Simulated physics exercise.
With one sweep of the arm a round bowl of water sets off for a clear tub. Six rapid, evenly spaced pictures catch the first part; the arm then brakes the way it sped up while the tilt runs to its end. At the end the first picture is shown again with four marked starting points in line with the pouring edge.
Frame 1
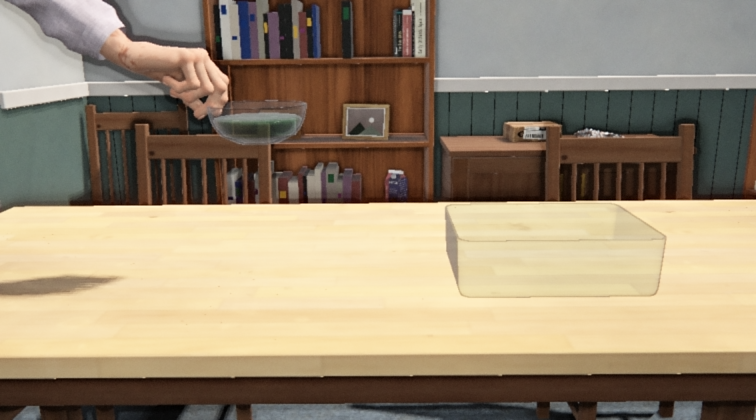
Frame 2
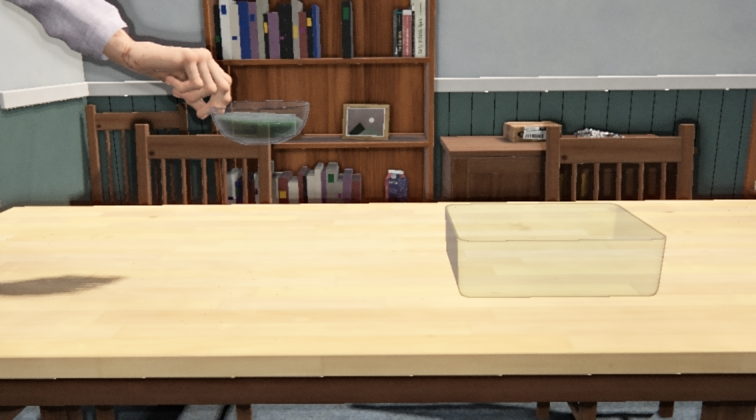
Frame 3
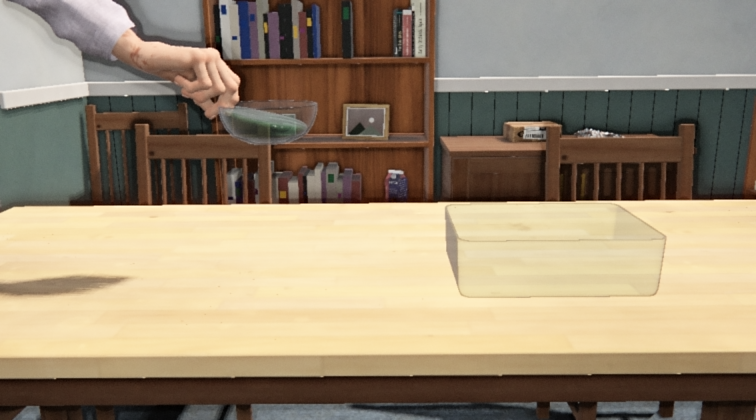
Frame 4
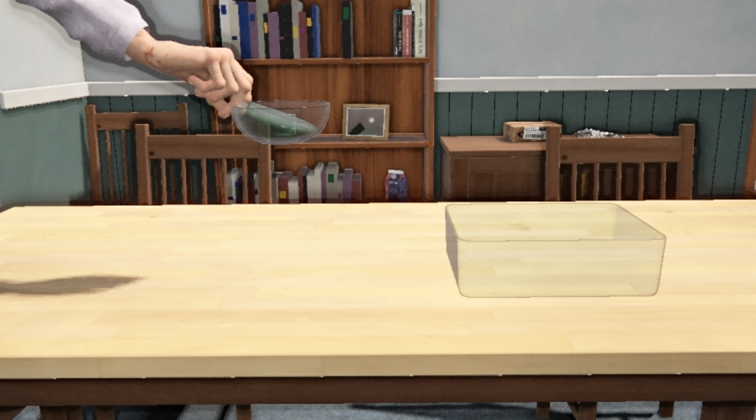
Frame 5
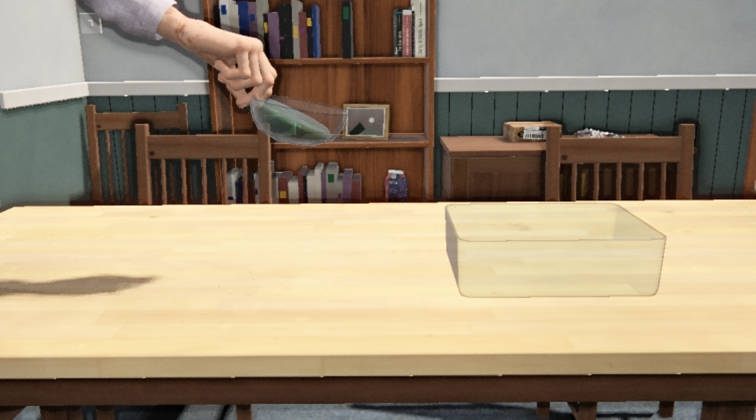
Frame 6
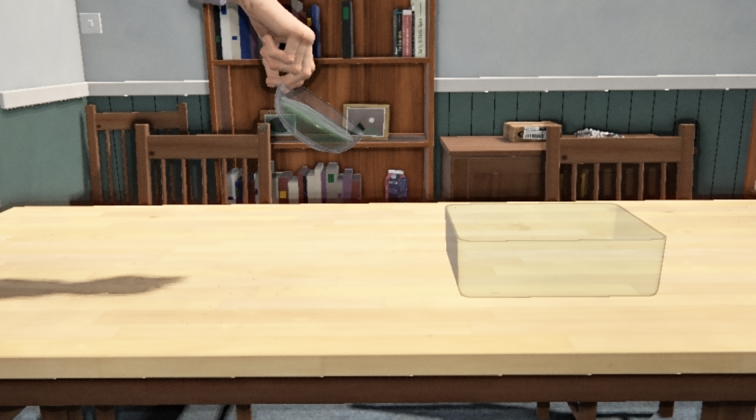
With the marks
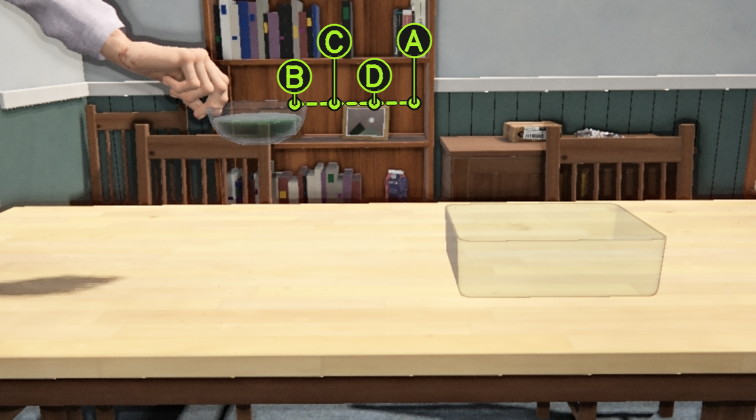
A hand and forearm in a pale sleeve reach in from the upper left, holding a clear round bowl with greenish contents above a light wooden table, viewed from the front by a still camera. A clear, yellowish rectangular tub sits on the table at right, with dark chairs and a bookcase behind. The hand moves the bowl slowly right, tilting it increasingly down toward the right.
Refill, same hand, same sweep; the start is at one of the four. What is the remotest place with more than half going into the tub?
C will do.
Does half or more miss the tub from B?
Yes, it does.
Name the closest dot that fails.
That would be B.
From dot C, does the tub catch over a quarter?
Yes, it does.
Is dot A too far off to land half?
No, not at all.
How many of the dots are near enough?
Three.
In lime, A at (414, 102); B at (294, 104); C at (334, 103); D at (374, 103).
Choosing A, about 64 % lands in the tub, 4 % falls short and 32 % goes beside or beyond.
Choosing B, about 8 % lands in the tub, 90 % falls short.
Choosing C, about 79 % lands in the tub, 8 % falls short and 13 % goes beside or beyond.
Choosing D, about 77 % lands in the tub, 3 % falls short and 20 % goes beside or beyond.
